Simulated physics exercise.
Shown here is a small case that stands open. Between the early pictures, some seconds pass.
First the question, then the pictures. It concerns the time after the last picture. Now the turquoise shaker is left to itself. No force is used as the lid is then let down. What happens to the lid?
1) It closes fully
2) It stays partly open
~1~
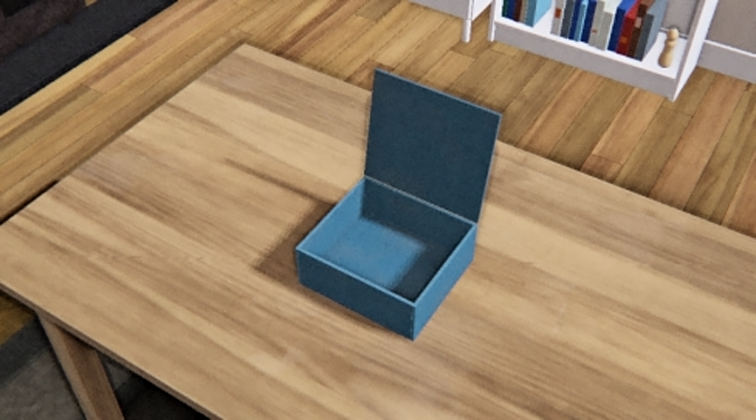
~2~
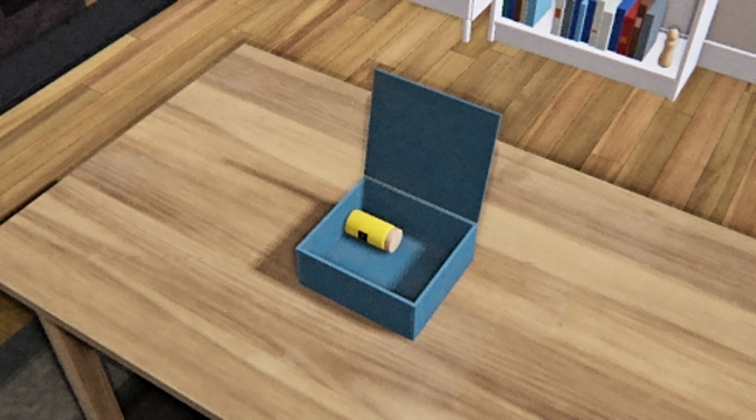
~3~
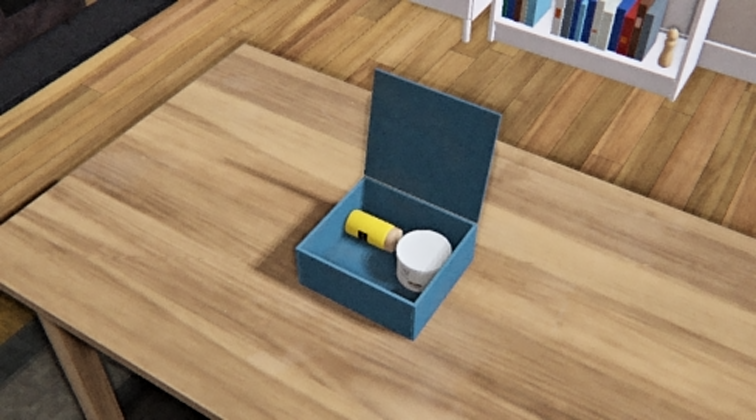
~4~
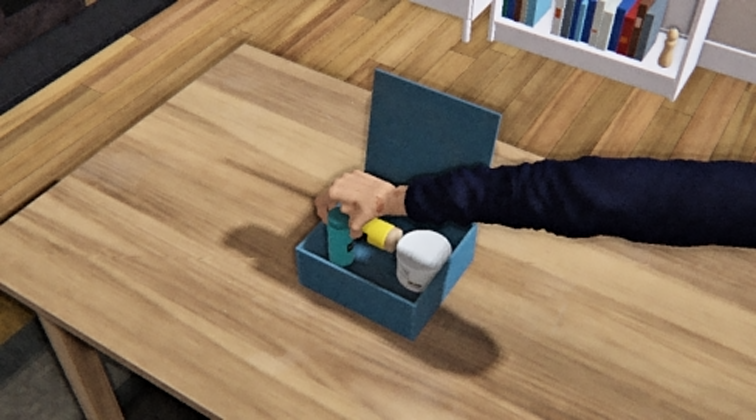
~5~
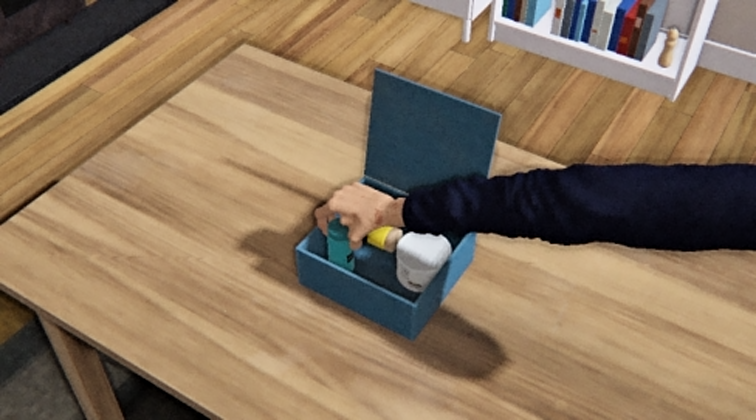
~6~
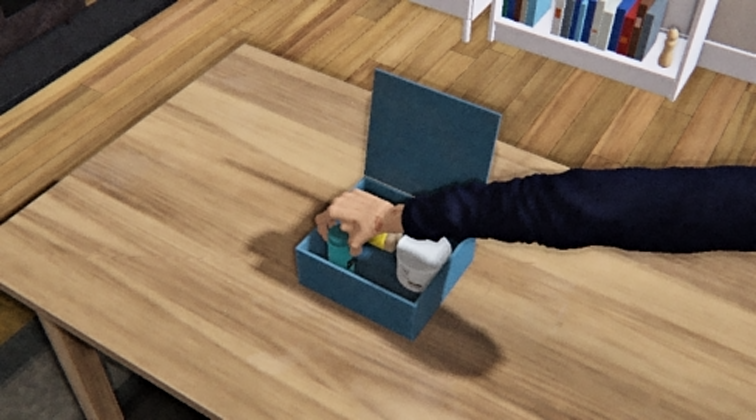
Option 2: It stays partly open.
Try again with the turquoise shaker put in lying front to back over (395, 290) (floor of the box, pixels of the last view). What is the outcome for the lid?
Lid open.
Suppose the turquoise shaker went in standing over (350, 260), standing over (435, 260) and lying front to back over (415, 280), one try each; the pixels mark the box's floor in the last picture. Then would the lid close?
In order: Lid stays open, lid stays open, lid stays open.
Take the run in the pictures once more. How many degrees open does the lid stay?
I'd put it at roughly 8°.
Then, 1.30 s on from there, lid 87° above the rim.
Then, 1.60 s on from there, lid 64° above the rim.
Then, 1.80 s on from there, lid 37° above the rim.
Then, 1.90 s on from there, lid 19° above the rim.
In the end, lid 8° above the rim; all 3 unmoved. At the end, from the last picture's camera, turquoise shaker near (341, 254).
